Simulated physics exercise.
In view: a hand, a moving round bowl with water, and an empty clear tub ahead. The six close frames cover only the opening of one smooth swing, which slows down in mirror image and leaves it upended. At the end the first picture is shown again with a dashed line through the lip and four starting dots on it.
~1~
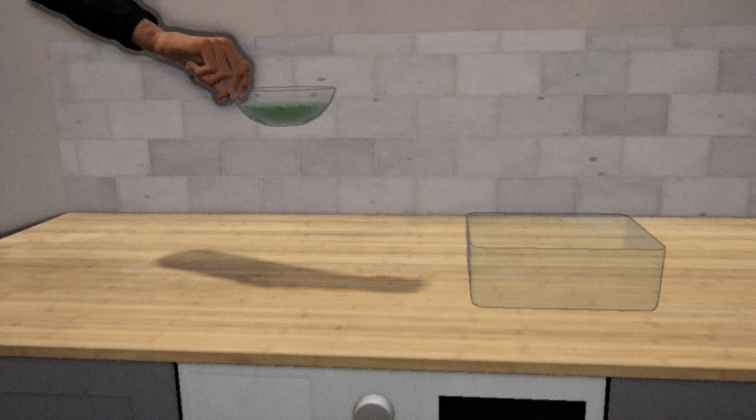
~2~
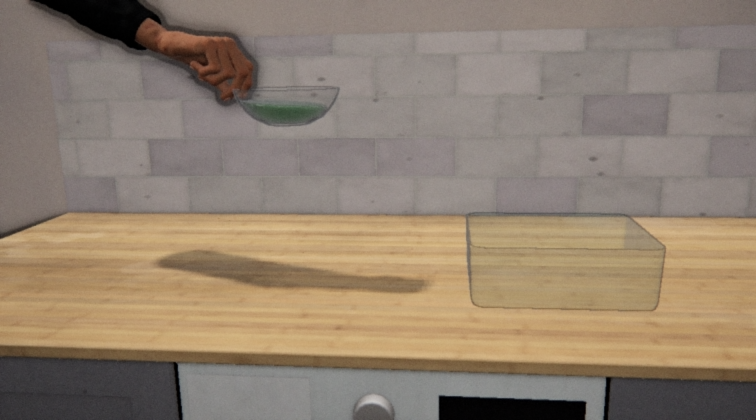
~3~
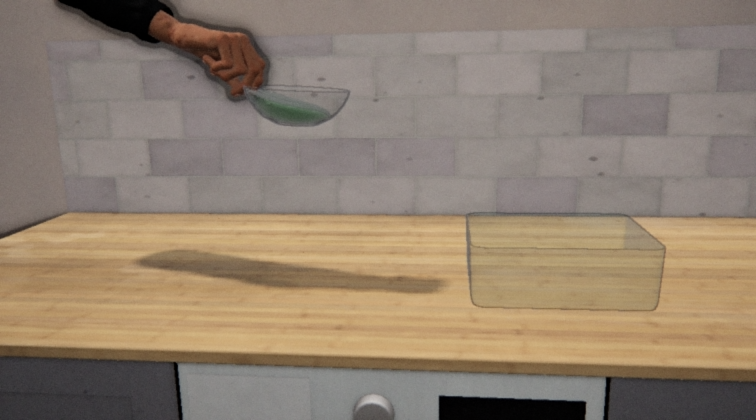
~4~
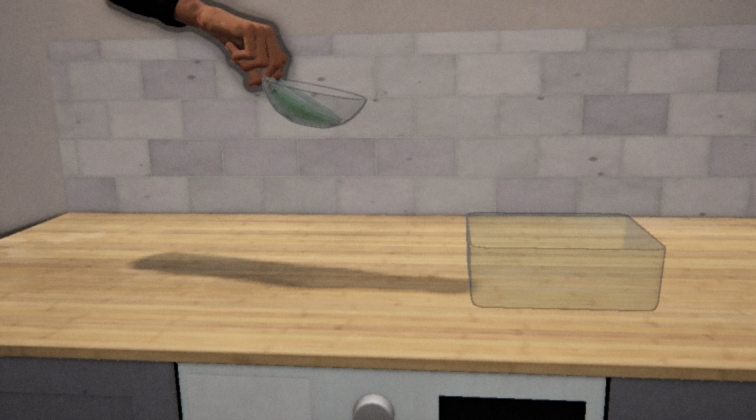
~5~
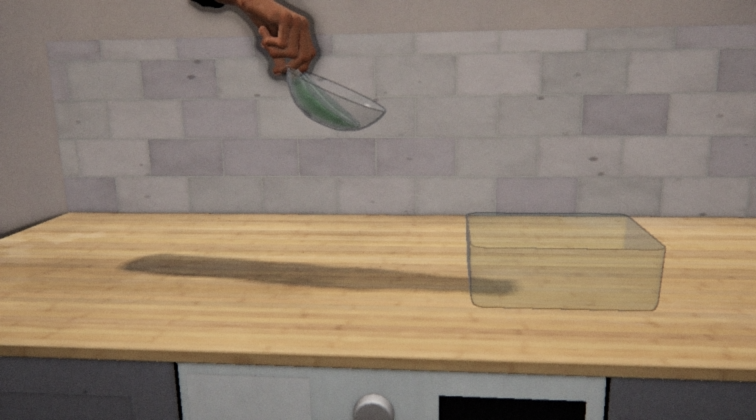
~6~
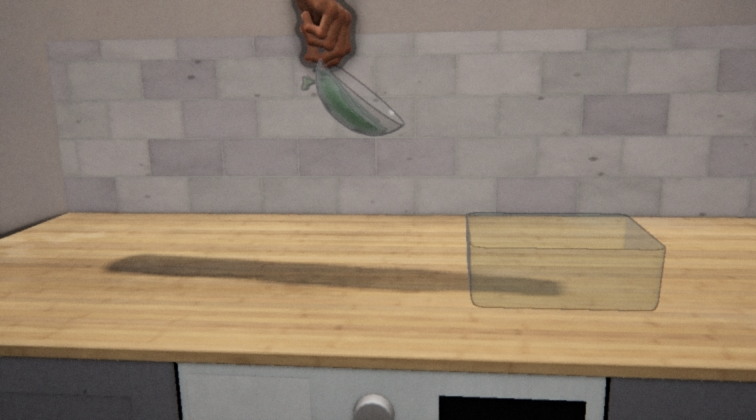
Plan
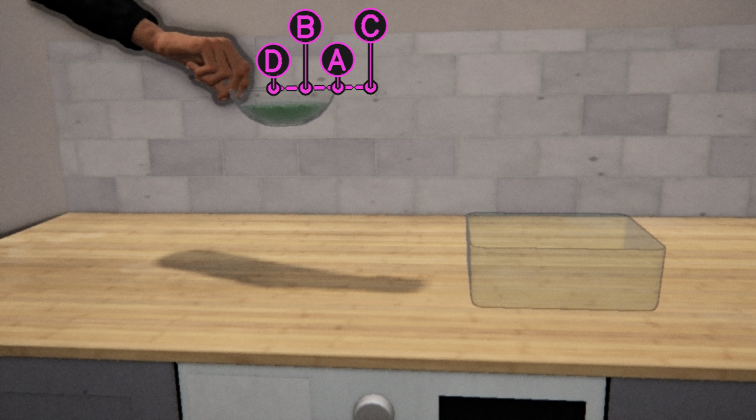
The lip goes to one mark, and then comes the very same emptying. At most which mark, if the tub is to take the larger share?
It is D.
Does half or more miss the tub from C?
No, not at all.
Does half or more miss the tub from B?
No, that is safe.
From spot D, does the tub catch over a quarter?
Yes.
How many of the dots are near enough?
All four.
In magenta, A at (337, 87); B at (305, 88); C at (370, 87); D at (273, 88).
For spot A, about 64 % lands in the tub, 9 % falls short and 27 % goes beside or beyond.
For spot B, about 67 % lands in the tub, 7 % falls short and 26 % goes beside or beyond.
For spot C, about 82 % lands in the tub, 12 % falls short and 6 % goes beside or beyond.
For spot D, about 64 % lands in the tub, 16 % falls short and 21 % goes beside or beyond.
